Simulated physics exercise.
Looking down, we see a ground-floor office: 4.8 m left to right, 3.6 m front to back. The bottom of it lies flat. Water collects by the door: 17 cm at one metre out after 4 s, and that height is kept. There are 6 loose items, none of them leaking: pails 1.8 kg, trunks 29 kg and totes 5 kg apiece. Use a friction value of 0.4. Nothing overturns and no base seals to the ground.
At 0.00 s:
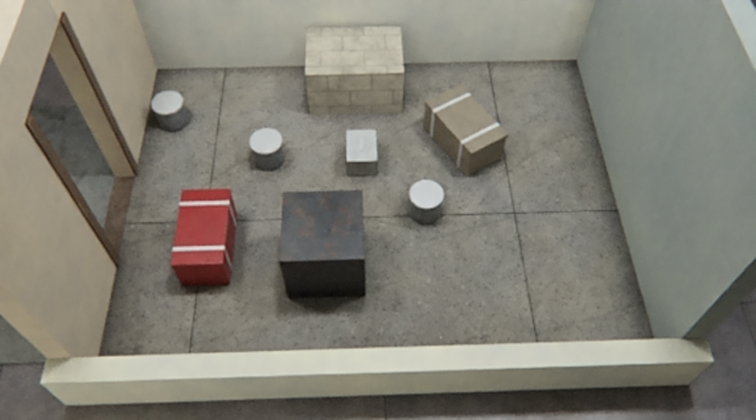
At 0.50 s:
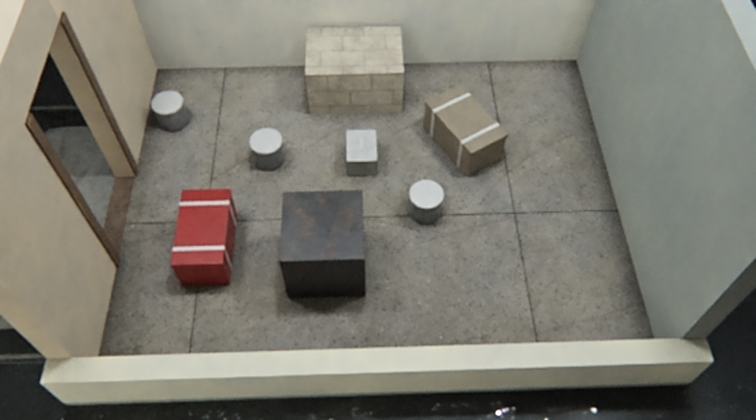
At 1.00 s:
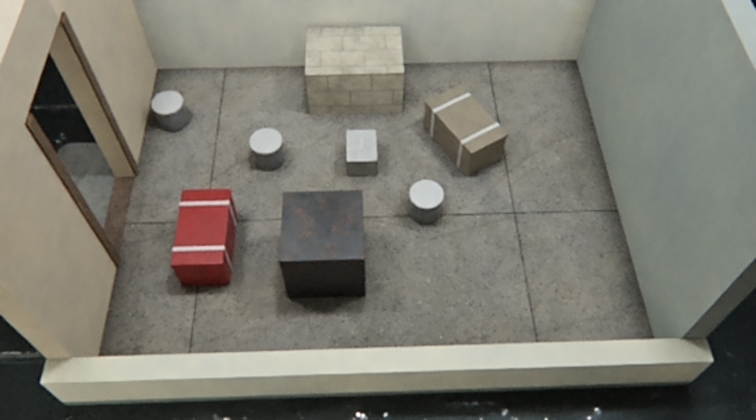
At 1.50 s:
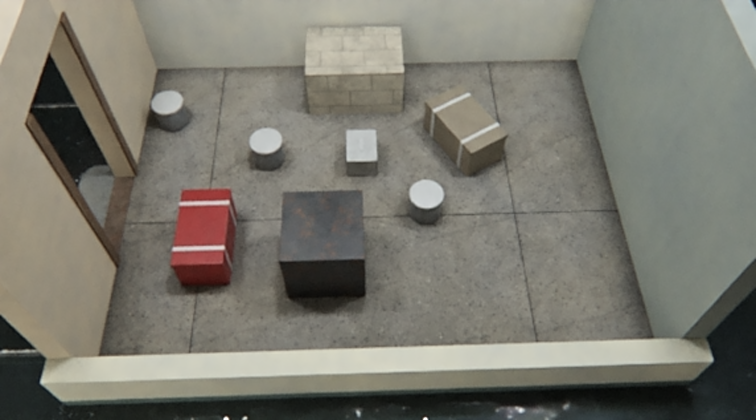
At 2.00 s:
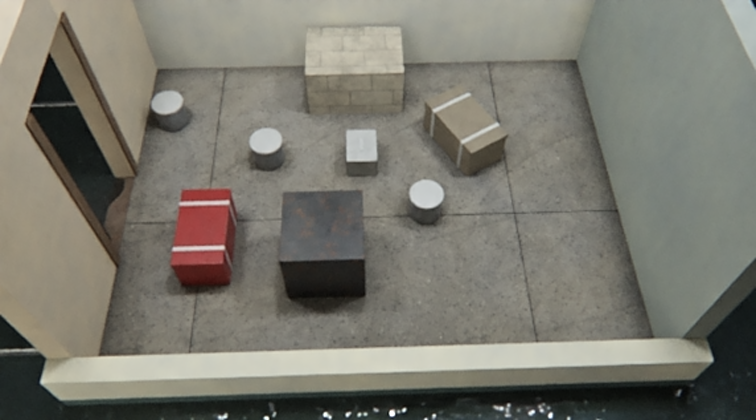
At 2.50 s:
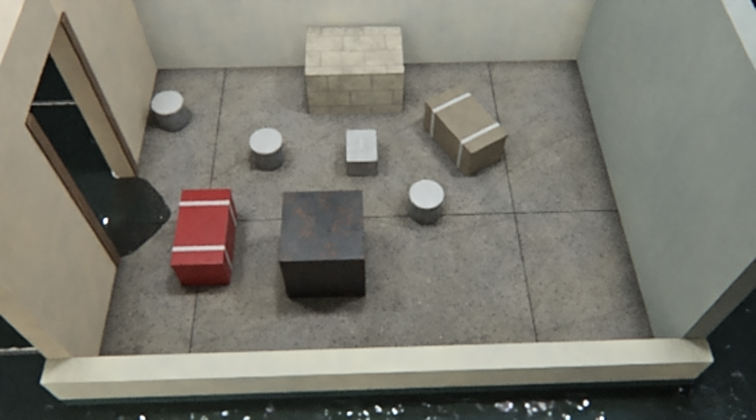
A ground-floor office with a flat, grey tiled floor and pale walls is seen from above by a still camera. A red trunk with white straps sits left of a large dark block, with grey cylinders, a small pale box, a strapped brown box and a pale brick block behind them. Dark water appears outside, then spreads through the left doorway onto the floor, while the objects stay still.
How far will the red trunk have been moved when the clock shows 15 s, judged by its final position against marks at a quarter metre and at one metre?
It will shift a modest distance.
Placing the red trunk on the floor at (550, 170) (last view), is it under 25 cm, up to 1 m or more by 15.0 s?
Outcome - it barely budges.
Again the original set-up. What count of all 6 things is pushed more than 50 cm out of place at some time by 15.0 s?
I count 5 of them.
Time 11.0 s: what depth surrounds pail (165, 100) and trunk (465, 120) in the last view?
I'd put it at 4 cm and 4 cm respectively.
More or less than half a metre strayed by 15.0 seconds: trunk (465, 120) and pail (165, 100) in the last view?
Result, in order: Lower / higher.
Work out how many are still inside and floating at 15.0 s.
Count: 4.
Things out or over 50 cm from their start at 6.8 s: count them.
My count gives 2.
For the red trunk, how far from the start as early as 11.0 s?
I'd put it at around 50 cm.
After 3.5 s the red trunk is near (202, 225), 0.0 m from its start, aground; 0 afloat.
After 6.8 s the red trunk is near (248, 232), 0.4 m from its start, aground; 1 afloat.
After 11.0 s the red trunk is near (252, 234), 0.5 m from its start, aground; 2 afloat.
After 15.0 s the red trunk is near (256, 236), 0.5 m from its start, aground; 4 afloat.
